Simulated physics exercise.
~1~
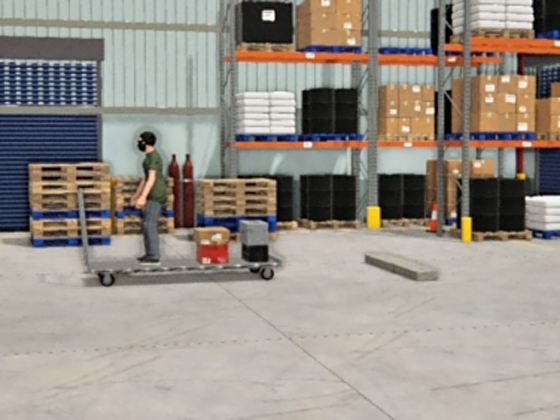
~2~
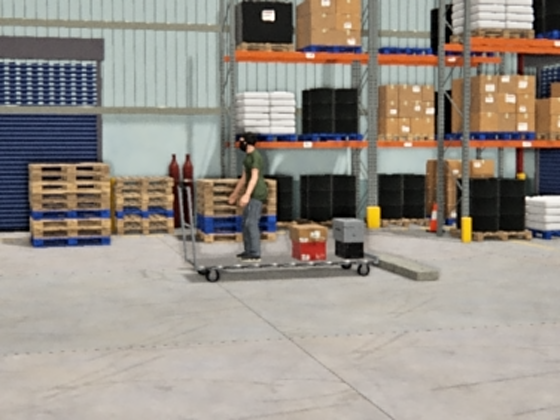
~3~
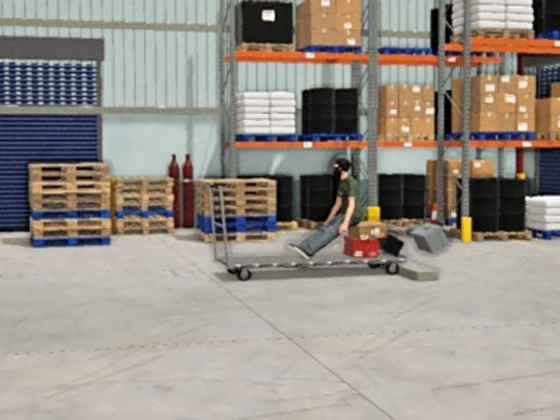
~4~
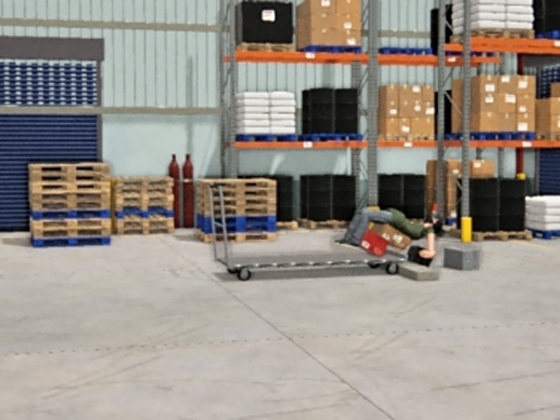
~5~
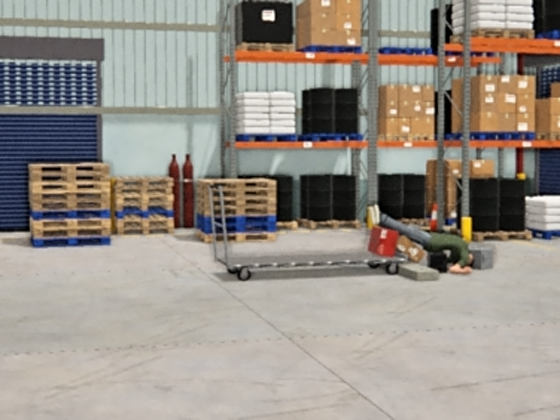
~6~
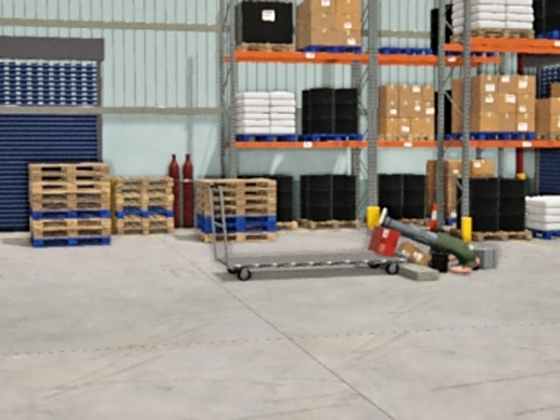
A flat trolley carrying a standing person and a few boxes rolled right across a warehouse and stopped dead at a low kerb, pitching the boxes and rider forward over the front, where they ended in a heap around the kerb.
